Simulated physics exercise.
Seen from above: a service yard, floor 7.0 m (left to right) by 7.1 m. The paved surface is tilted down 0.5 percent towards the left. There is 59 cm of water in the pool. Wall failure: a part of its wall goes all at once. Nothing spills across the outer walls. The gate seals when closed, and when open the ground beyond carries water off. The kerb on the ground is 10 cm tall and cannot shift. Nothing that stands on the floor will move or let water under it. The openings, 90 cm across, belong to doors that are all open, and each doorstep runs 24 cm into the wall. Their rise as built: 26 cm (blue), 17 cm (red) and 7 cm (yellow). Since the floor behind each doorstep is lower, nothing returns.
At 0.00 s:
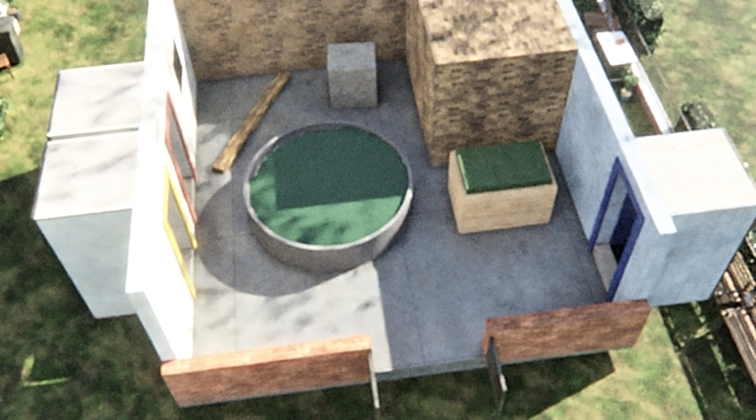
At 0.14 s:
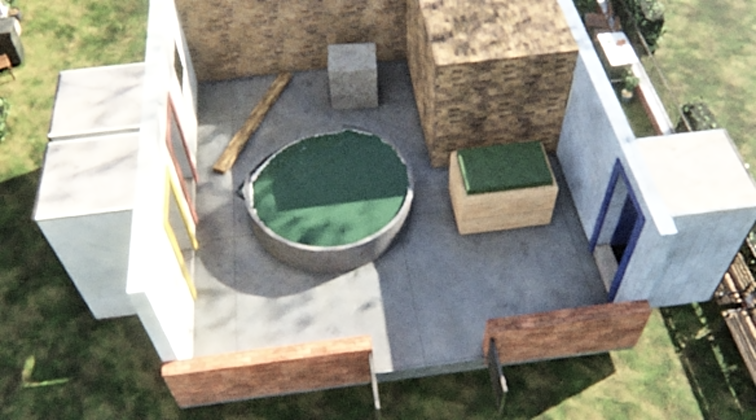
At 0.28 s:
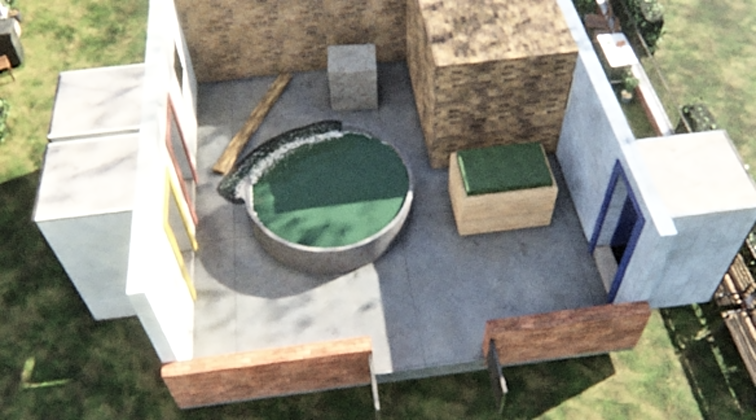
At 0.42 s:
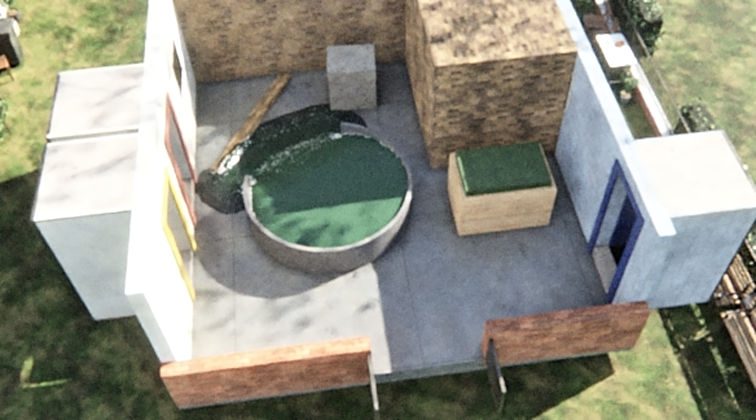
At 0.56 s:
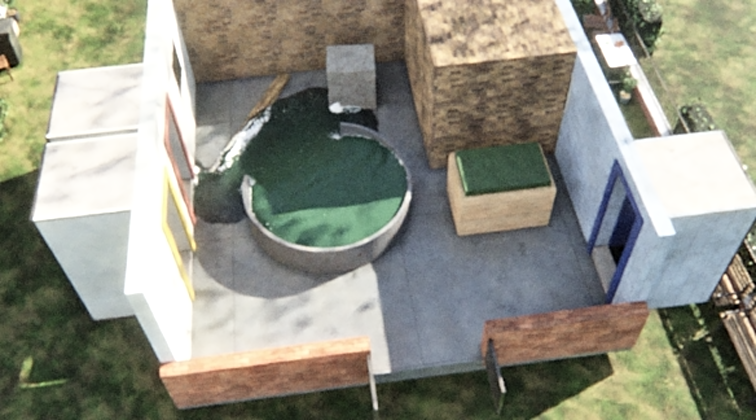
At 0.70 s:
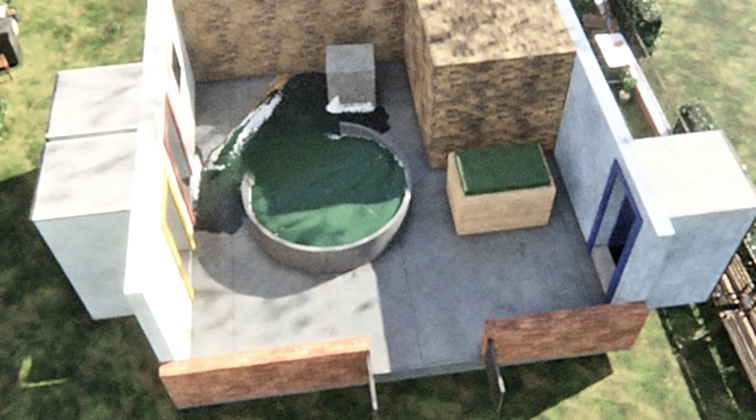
The footage shows a walled yard from above, where dark green water in a round pool breaks out over the far left side, spreads across the grey paving around a wooden plank and grey block, and reaches the red-framed door.
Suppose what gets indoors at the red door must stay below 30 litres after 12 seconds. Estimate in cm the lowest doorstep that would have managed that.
A height of about 15 cm would have managed it.
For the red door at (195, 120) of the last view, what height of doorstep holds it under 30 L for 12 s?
Minimum: Close to 27 cm.
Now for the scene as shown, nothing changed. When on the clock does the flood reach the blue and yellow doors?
The flood turns up at blue at 8.0 s and at yellow at 1.5 s.
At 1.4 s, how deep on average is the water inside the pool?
Average depth: Approx. 40 cm.
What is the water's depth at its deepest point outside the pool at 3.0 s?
Max depth: About 42 cm.
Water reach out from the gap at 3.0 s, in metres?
Roughly 4.4 m from the gap.
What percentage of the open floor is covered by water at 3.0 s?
Roughly 45 percent of the floor.
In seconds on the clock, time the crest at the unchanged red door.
That happens close to 6.0 s on the clock.
After 1.4 s water covers 30 % of the floor, deepest (40 cm) near (296, 73); 14 cm at the red door, 4 litres in over its 17 cm doorstep.
After 3.0 s water covers 45 % of the floor, deepest (42 cm) near (296, 73); 14 cm at the red door, 12 litres in over its 17 cm doorstep.
After 12.0 s water covers 100 % of the floor, deepest (15 cm) near (194, 172); 13 cm at the red door, 20 litres in over its 17 cm doorstep.
At the red door as built, the water arrived by 0.6 s and peaked near 19 cm at 6.0 s.
Run again over the same 12 s with other heights there, 67 litres in over 12.5 cm, 15 litres over 17 cm. The limit of 30 litres is kept from about 15 cm up.
